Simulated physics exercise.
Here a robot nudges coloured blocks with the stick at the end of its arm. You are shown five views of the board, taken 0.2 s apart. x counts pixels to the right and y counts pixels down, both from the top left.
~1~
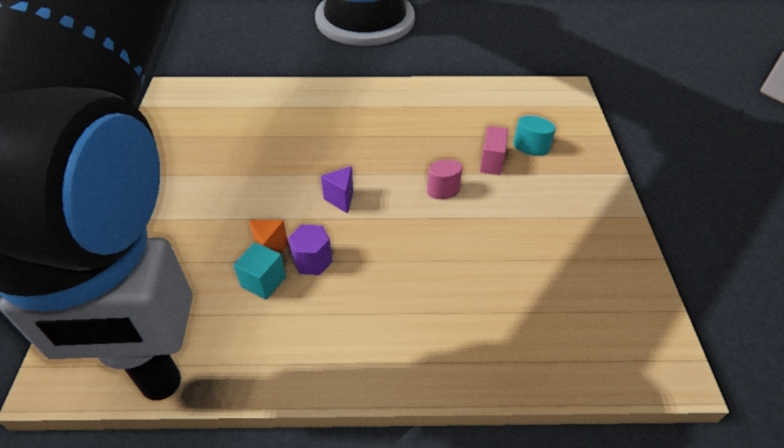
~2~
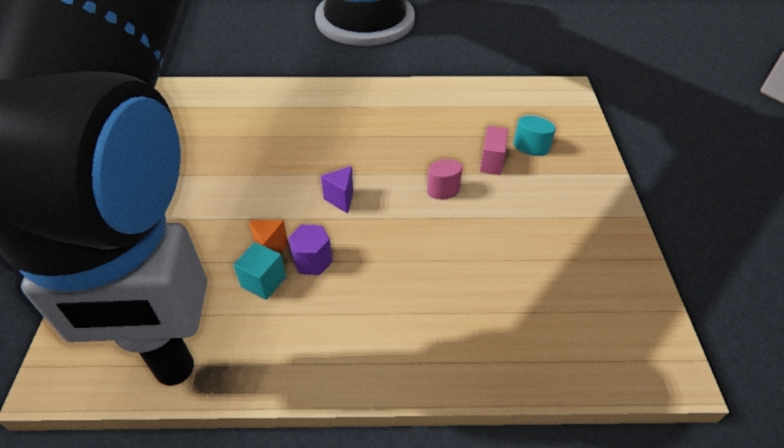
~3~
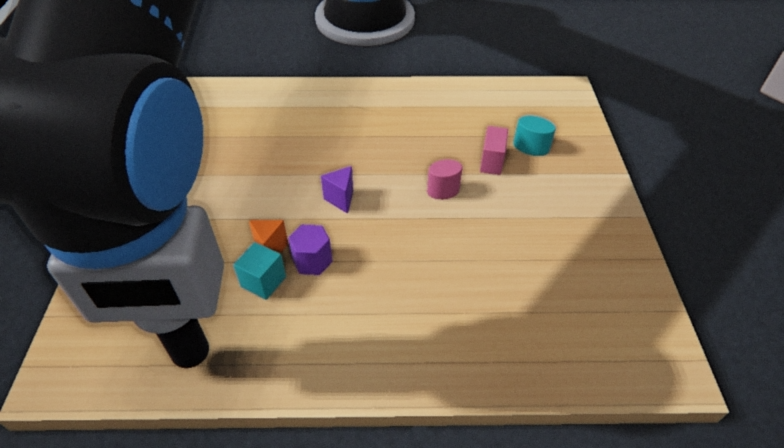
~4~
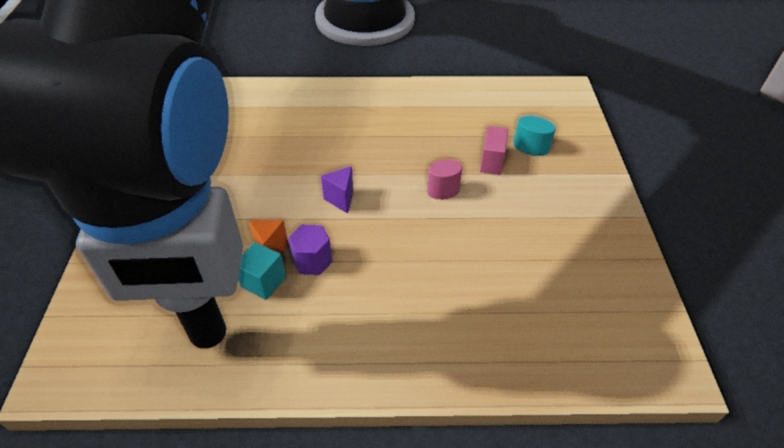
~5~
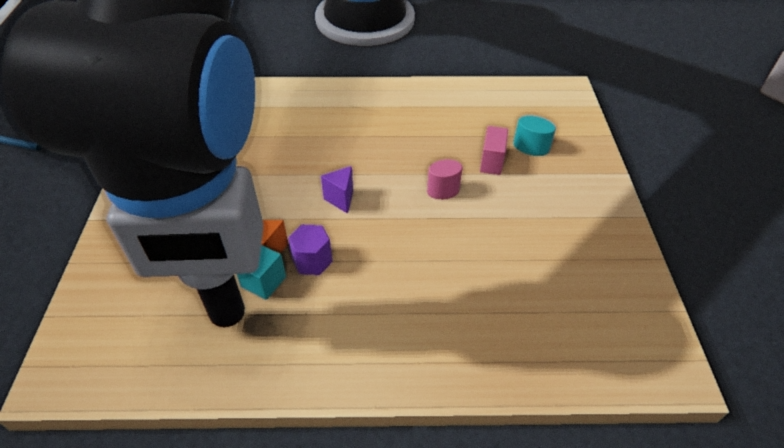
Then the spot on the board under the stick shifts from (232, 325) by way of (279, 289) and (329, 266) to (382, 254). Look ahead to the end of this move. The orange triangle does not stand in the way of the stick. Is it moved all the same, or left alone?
It is shoved along.
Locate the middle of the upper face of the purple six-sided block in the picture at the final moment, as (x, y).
It should be at about (343, 212).
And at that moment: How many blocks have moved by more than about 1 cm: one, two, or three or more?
The answer is three or more blocks.
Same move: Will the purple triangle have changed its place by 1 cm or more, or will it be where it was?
Its place stays the same.
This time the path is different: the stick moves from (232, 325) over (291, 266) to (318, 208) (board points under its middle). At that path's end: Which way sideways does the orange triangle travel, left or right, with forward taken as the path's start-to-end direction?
It is displaced to the left.
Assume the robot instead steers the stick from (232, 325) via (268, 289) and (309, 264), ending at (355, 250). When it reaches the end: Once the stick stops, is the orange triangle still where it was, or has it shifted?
That block ends up displaced.
On the path given first. One third of the way, stick at (277, 277); turquoise square block at (270, 240), turned 55° anticlockwise; orange triangle at (266, 214).
Two thirds of the way, stick at (329, 254); turquoise square block at (271, 237), turned 65° anticlockwise; orange triangle at (266, 213), turned 15° clockwise; purple six-sided block at (335, 217), turned 45° anticlockwise.
At the end, stick at (382, 243); turquoise square block at (271, 237), turned 65° anticlockwise; orange triangle at (266, 213), turned 15° clockwise; purple six-sided block at (343, 212), turned 85° anticlockwise; purple triangle not moved.
